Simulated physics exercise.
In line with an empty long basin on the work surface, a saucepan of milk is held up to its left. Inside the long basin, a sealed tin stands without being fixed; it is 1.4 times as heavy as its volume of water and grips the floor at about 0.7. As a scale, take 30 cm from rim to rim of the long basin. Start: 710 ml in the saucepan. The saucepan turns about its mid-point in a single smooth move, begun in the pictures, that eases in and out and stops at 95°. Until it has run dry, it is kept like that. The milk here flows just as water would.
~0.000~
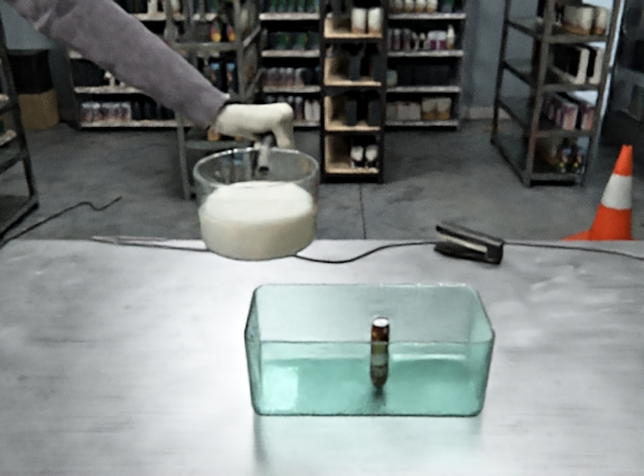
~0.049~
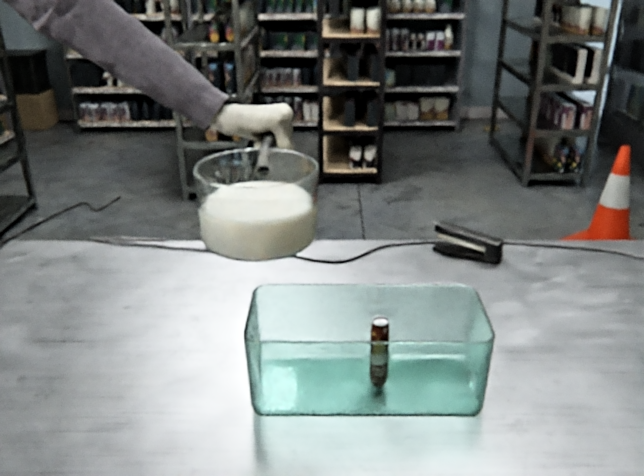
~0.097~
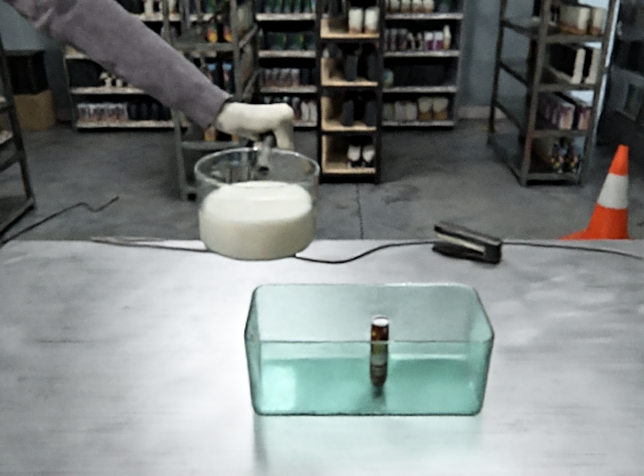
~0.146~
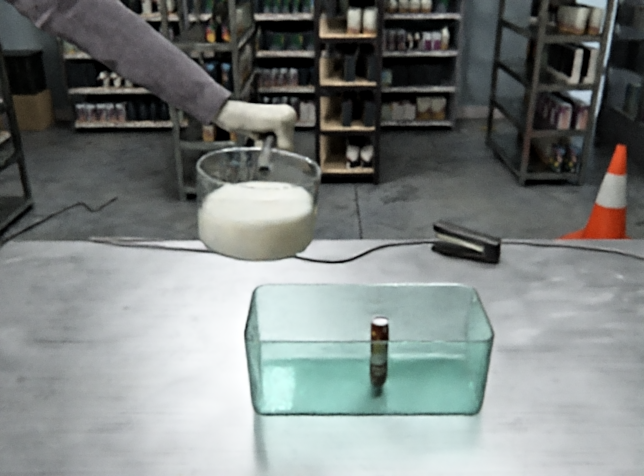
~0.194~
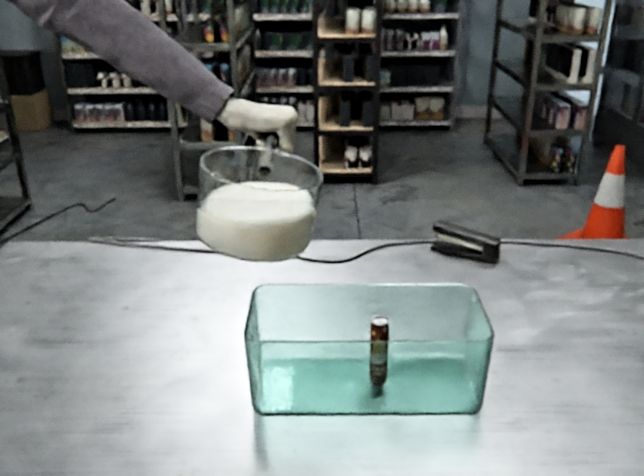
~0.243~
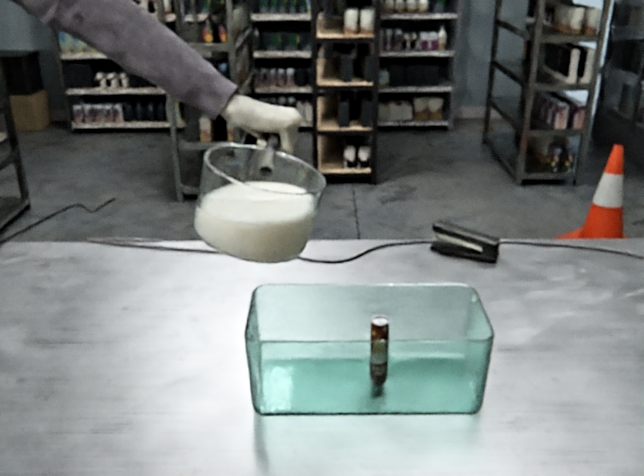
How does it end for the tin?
It tips over.
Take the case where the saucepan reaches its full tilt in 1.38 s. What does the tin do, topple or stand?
Outcome - the tin comes down.
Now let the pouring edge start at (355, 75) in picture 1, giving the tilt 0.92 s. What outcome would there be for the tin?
After that, the tin stays vertical.
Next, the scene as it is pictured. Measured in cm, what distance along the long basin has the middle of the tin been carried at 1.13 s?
Around 7 cm.
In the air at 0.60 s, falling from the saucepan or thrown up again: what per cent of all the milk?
Near 20 in a hundred.
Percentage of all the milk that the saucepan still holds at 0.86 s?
28 per cent or so.
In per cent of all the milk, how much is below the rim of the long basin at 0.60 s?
Roughly 0 percent of it.
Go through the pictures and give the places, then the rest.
In the first picture, tilt 0°; pouring edge (317, 168); surface from (203, 198) to (315, 199); the long basin's rim runs from (249, 312) to (485, 313); the tin's top is at (381, 324).
In the second picture, tilt 1°; pouring edge (317, 169); surface from (203, 198) to (315, 198).
In the third picture, tilt 3°; pouring edge (318, 171); surface from (202, 199) to (315, 199).
In the fourth picture, tilt 6°; pouring edge (320, 174); surface from (202, 199) to (315, 199).
In the fifth picture, tilt 10°; pouring edge (322, 179); surface from (202, 199) to (315, 199).
In the sixth picture, tilt 15°; pouring edge (324, 185); surface from (201, 199) to (317, 199).
After 0.60 s the tilt is 69° and 79 per cent is still to pour; the tin stands where it began.
After 0.86 s the tilt is 94° and 28 per cent is still to pour; the tin leans 11°.
After 1.13 s the tilt is 95° and 7 per cent is still to pour; the tin lies on its side.
After 1.42 s the tilt is 95° and 2 per cent is still to pour; the tin lies on its side.
In the end the tin lies on its side.
